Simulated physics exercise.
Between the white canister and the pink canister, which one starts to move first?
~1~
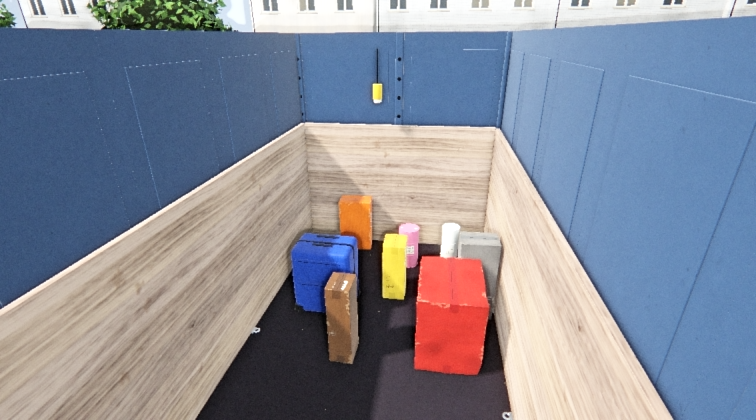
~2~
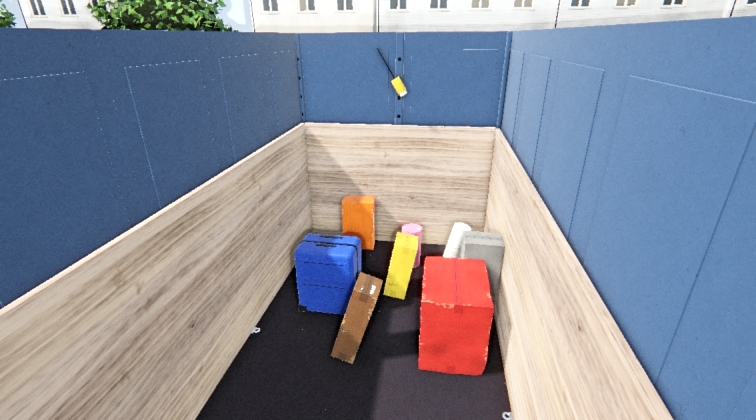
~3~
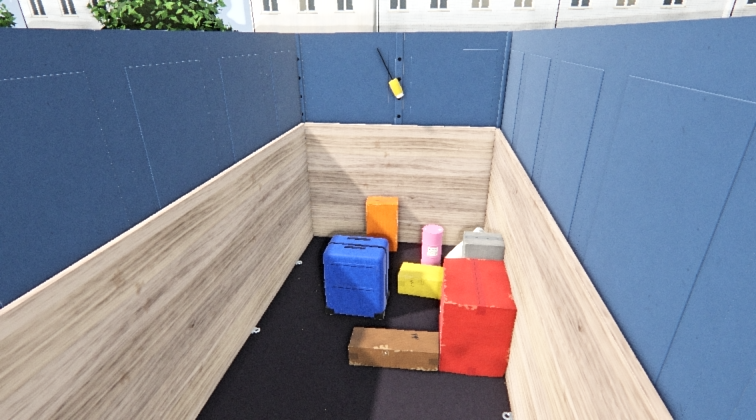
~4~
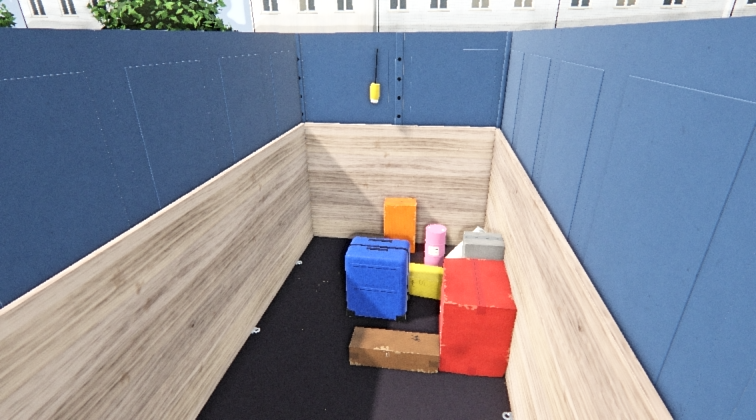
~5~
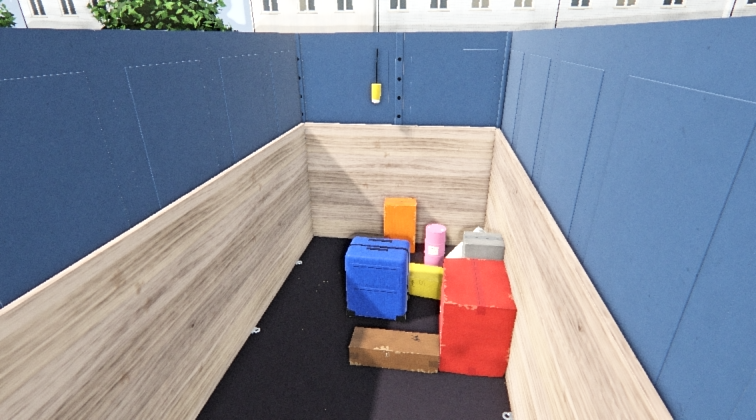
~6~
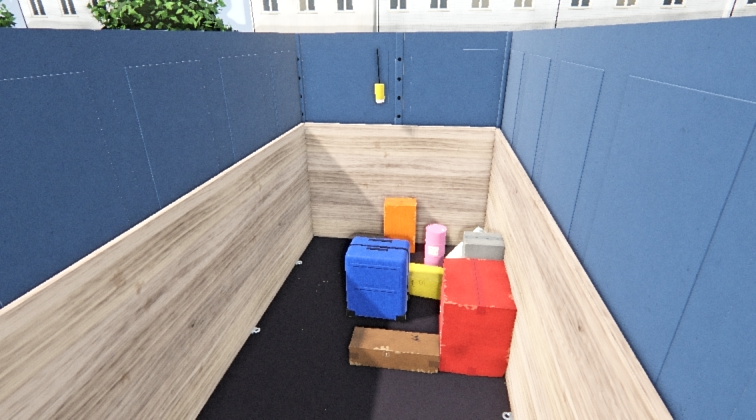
The white canister starts first, tipping over while the pink canister is still in its place. The pink one shifts to the right only afterwards.
